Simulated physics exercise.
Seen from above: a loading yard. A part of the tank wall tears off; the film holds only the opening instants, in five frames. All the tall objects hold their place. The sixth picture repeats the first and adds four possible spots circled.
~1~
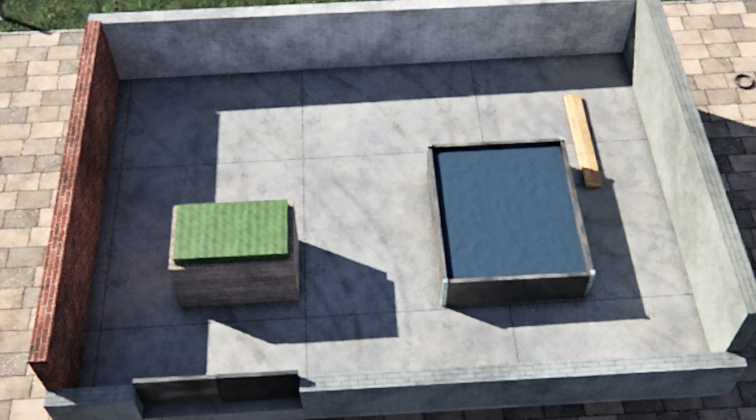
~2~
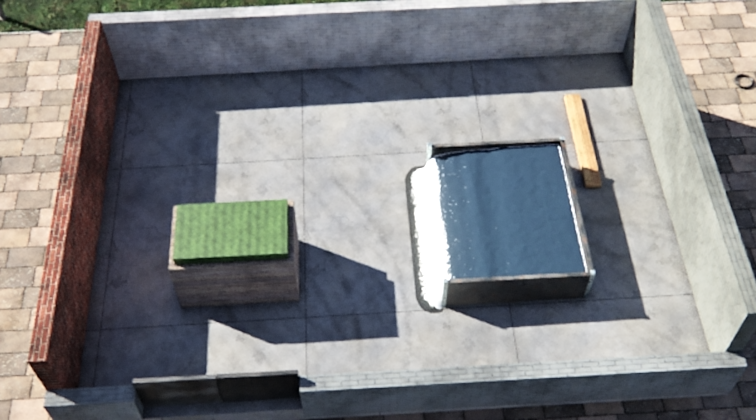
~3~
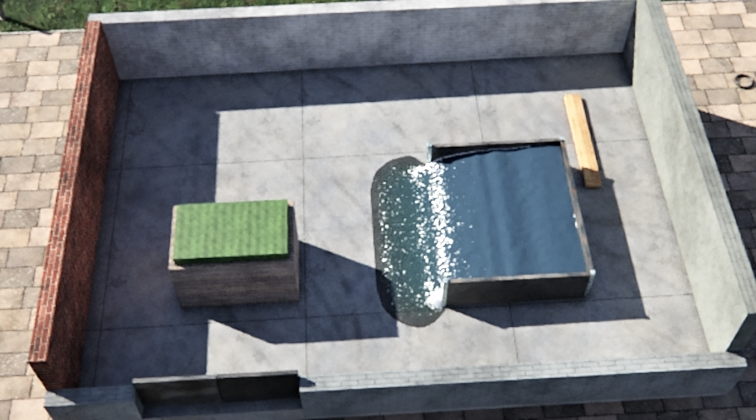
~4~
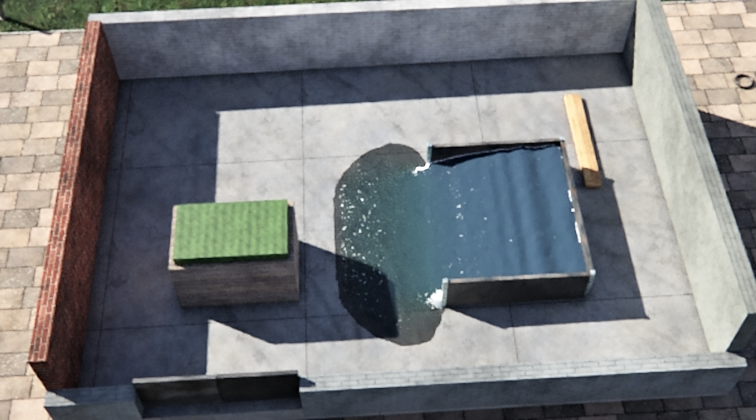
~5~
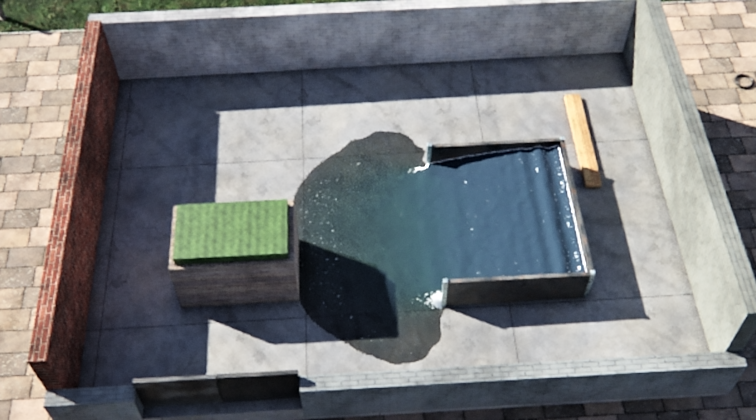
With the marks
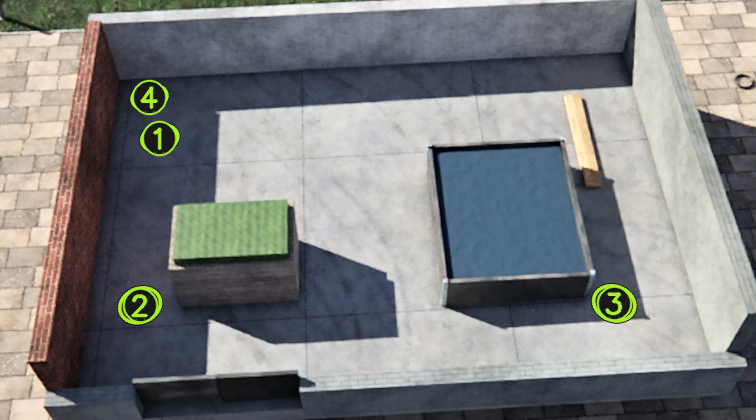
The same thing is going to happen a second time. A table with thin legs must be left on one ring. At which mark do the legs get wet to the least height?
Use place 3.
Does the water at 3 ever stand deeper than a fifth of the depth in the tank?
No, less.
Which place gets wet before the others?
That would be 1.
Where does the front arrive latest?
Here it is place 3.
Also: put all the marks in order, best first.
3, 2, 1, 4.
On the marked copy, 1 at (159, 138); 2 at (140, 305); 3 at (614, 303); 4 at (149, 97).
Choosing 1, the water peaks at about 48 % of the depth that stood in the tank.
Choosing 2, the water peaks at about 24 % of the depth that stood in the tank.
Choosing 3, the water peaks at about 9 % of the depth that stood in the tank.
Choosing 4, the water peaks at about 70 % of the depth that stood in the tank.
